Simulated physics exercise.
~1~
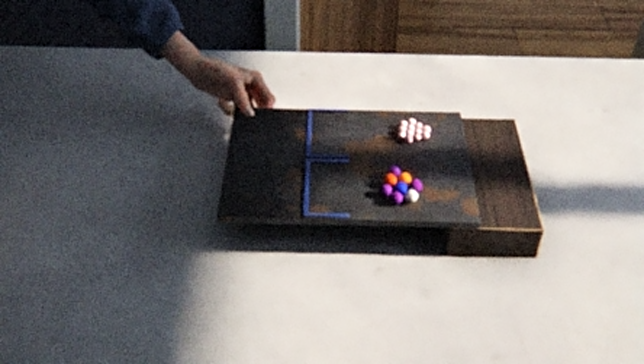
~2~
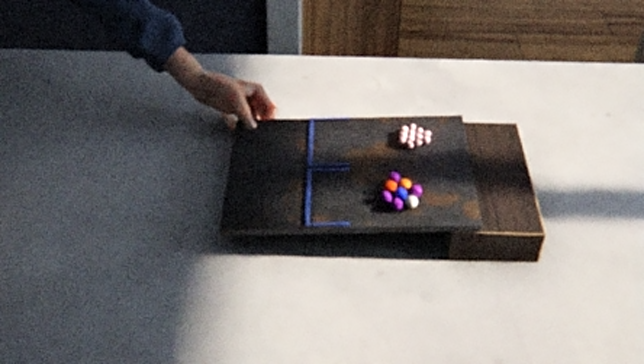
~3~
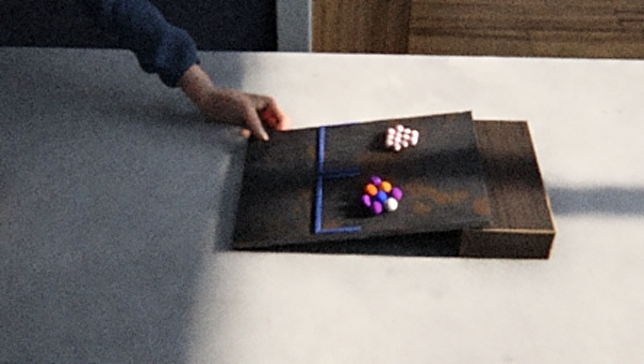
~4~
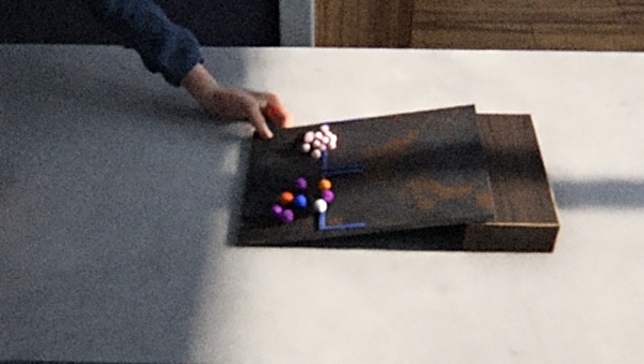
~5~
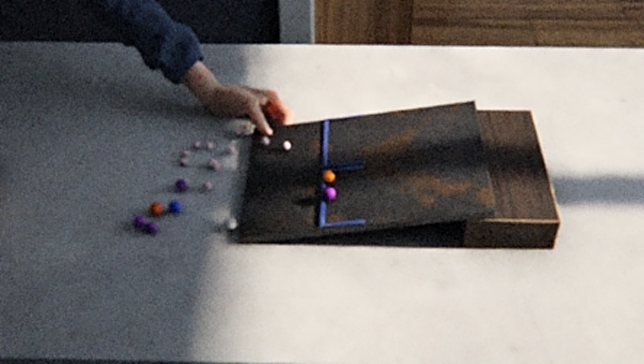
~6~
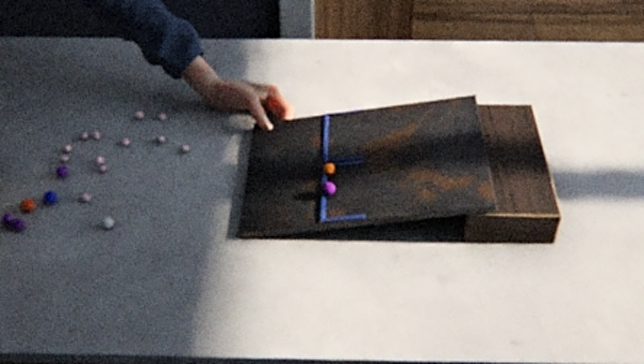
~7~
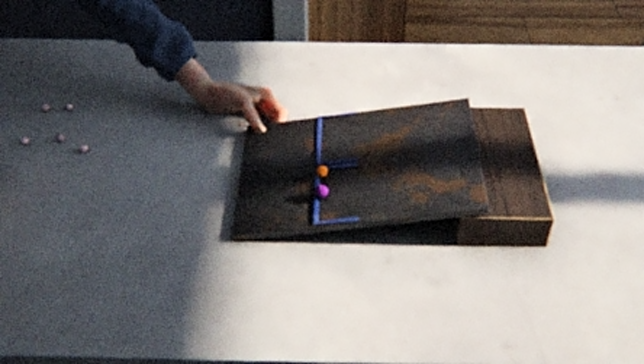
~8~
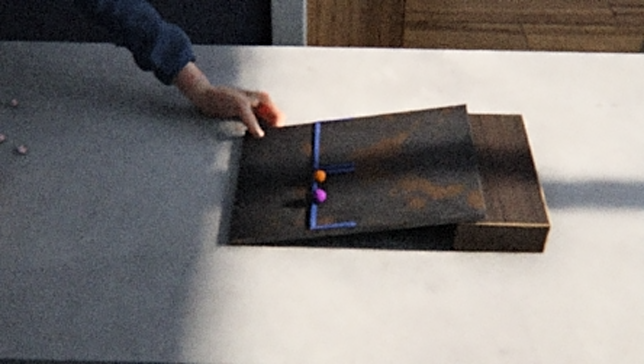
Small balls roll left down a tilting board, most passing the blue fences, two staying.
